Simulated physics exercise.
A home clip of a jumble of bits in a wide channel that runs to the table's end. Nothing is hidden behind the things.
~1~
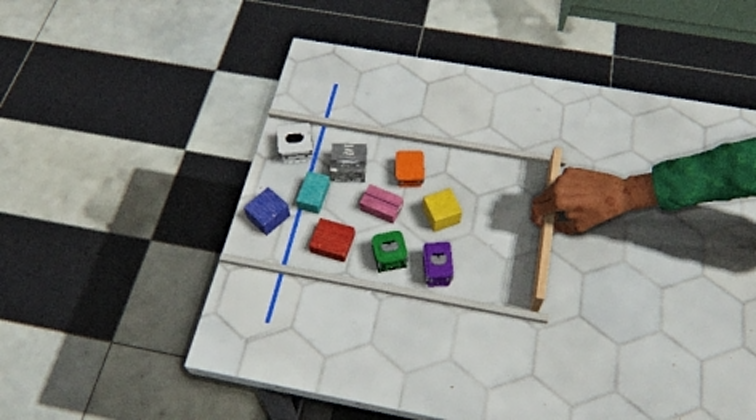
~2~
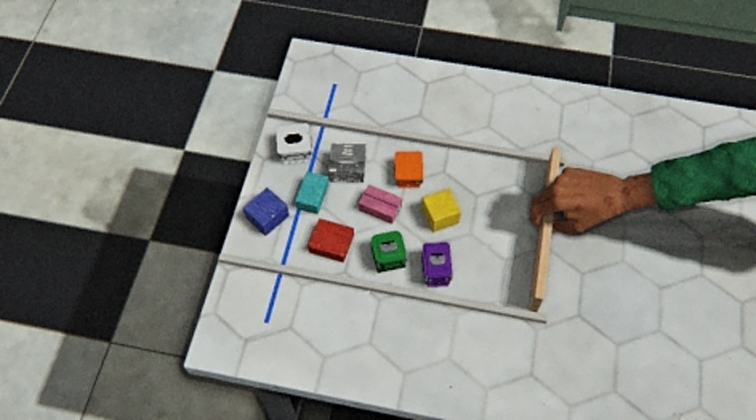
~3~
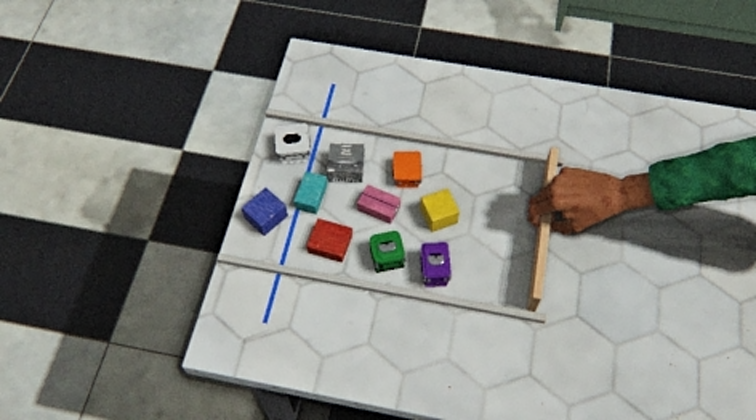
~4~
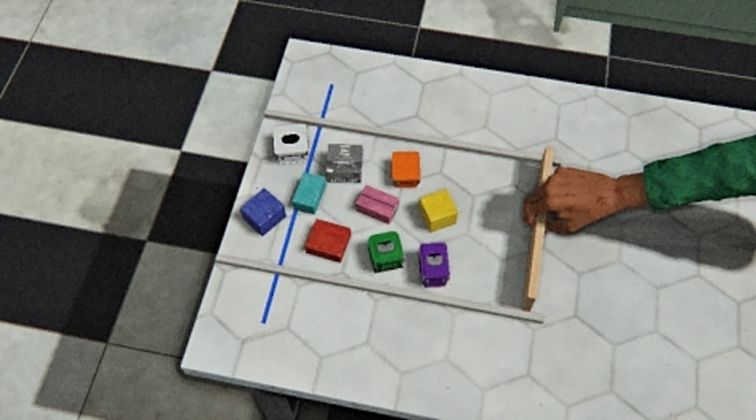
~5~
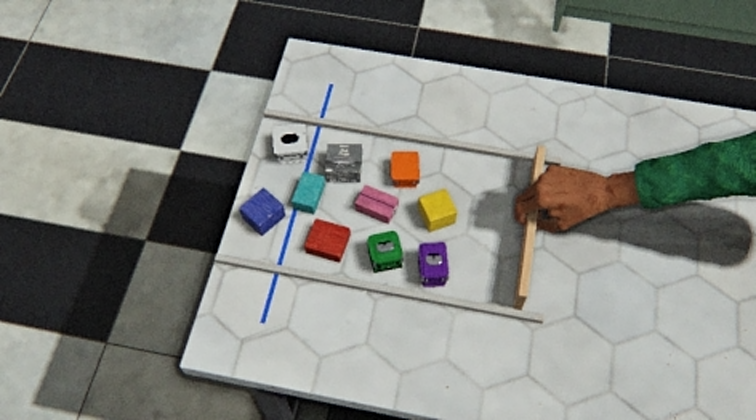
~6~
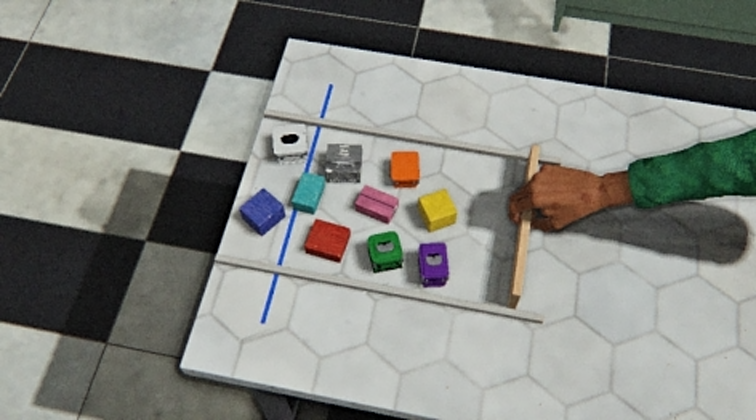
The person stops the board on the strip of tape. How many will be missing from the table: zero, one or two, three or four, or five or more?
The number that fall off is three or four.
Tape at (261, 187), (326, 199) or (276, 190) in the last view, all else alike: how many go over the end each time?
Try by try, 7, 1 and 7.
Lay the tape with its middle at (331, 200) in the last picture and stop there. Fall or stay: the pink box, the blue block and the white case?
The pink box remains up, the blue block drops off, the white case is kept.
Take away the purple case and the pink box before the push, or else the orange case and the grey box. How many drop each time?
The counts: 2 and 3.
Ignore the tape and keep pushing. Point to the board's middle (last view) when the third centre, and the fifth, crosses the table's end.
At (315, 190) for the third, at (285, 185) for the fifth.
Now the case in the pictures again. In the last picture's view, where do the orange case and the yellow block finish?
The orange case at (298, 150), the yellow block at (288, 178).
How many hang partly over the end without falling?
It comes to 2.
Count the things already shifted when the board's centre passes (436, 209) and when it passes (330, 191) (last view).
3 and 10.
A little later, none off yet; blue block at rest near (263, 212); white case at rest near (291, 145); turquoise block at rest near (309, 193).
Next, none off yet; blue block tilted a little near (223, 199); white case shifted about its own width near (267, 138); turquoise block shifted about its own width near (256, 179).
When it is over, the number that fall off is three or four; down, red block, turquoise block, white case and blue block.
